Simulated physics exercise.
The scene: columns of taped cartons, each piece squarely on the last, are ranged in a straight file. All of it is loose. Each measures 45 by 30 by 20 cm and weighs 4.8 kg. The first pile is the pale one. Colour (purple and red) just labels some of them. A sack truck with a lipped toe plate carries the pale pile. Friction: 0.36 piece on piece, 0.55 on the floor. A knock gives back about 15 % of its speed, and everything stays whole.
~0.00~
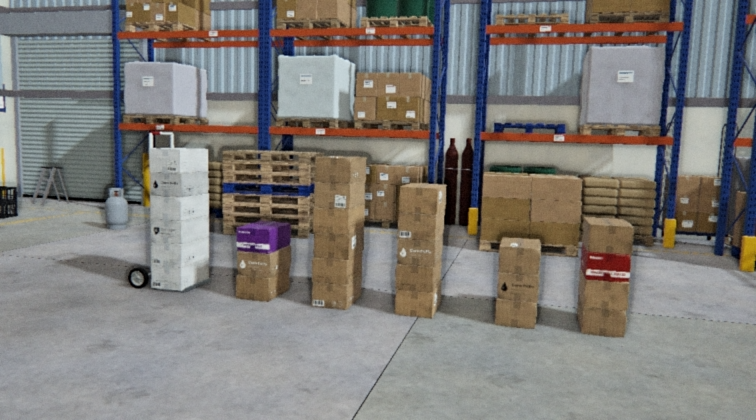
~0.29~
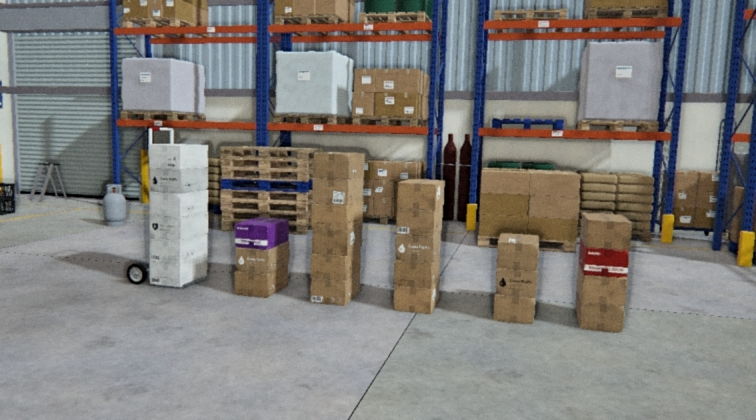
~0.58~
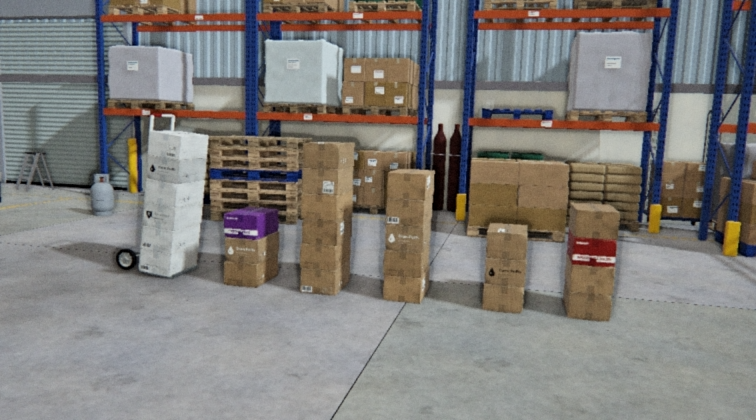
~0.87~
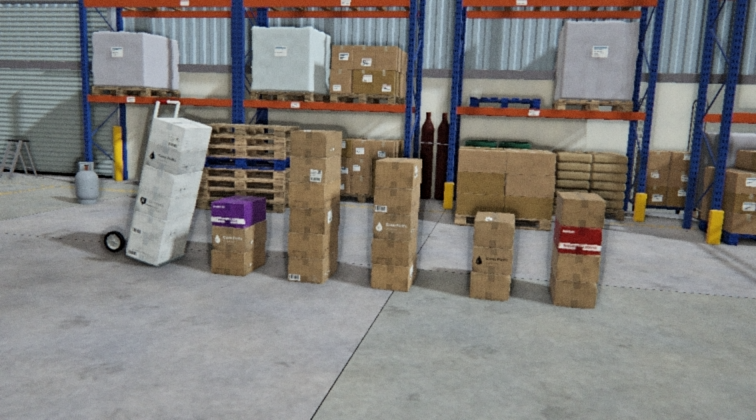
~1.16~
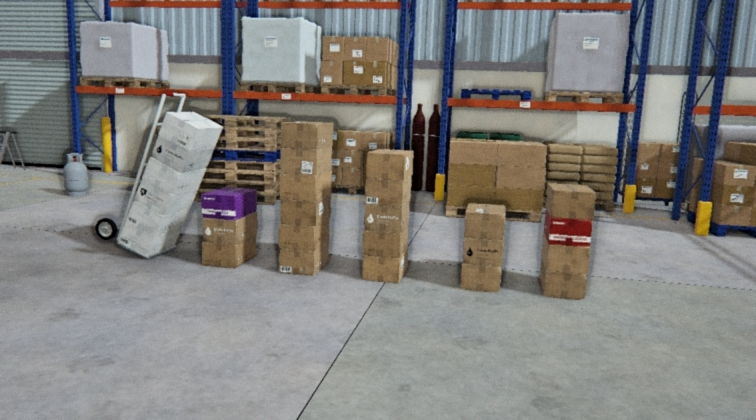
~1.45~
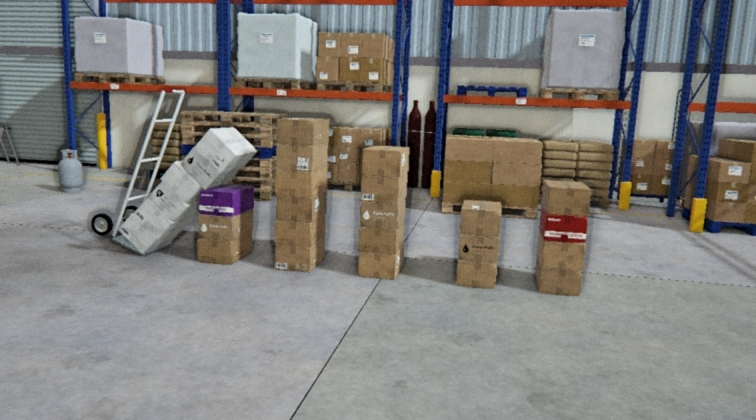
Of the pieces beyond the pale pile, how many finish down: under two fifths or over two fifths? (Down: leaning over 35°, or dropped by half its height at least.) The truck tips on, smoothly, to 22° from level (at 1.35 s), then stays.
Ending down: Fewer than two in five.
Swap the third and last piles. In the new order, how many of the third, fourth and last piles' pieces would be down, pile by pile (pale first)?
In that case third 0, fourth 0, last 0.
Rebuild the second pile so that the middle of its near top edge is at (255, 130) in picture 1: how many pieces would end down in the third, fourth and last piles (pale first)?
Then third 5, fourth 5, last 4.
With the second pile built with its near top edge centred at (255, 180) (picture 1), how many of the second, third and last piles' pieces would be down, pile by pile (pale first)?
Then second 4, third 6, last 4.
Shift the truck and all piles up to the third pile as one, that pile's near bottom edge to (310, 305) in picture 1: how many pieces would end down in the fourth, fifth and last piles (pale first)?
Then fourth 0, fifth 0, last 0.
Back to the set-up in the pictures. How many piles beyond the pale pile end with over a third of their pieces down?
0 of them.
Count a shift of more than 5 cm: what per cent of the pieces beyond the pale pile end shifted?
15 per cent.
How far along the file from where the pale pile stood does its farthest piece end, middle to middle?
Roughly 130 cm along.
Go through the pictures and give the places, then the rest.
In the first picture (places mark the middle of the side facing us; the camera pans a little), truck frame 0° forward; red carton (608, 268); purple carton (253, 241); the rest undisturbed.
The second picture shows truck frame 1° forward; red carton (606, 263).
The third picture shows truck frame 6° forward, top of the pale pile leaning 6°; red carton (594, 253); the rest undisturbed.
The fourth picture shows truck frame 14° forward, top of the pale pile leaning 14°; purple carton (227, 215); the rest undisturbed.
The fifth picture shows truck frame (155, 125) 21° forward, top of the pale pile leaning 24°; purple carton (218, 207); the rest undisturbed.
The sixth picture shows truck frame (153, 121) 22° forward, top of the pale pile leaning 42°; purple carton (216, 204) shifted 17 mm; red carton (566, 229); one has shifted.
After 1.60 s, 6 of the pale pile down; none of the 21 other cartons down, 1 disturbed; purple carton shifted 6 cm.
After 1.88 s, 6 of the pale pile down; none of the 21 other cartons down, 5 disturbed; purple carton leaning 8°.
At rest (2.6 s), 6 of the pale pile down; none of the 21 other cartons down, 6 disturbed; purple carton leaning 23°; red carton unmoved. That is 0 per cent. As the last picture would show them, middles, purple carton near (260, 206), red carton near (562, 223).
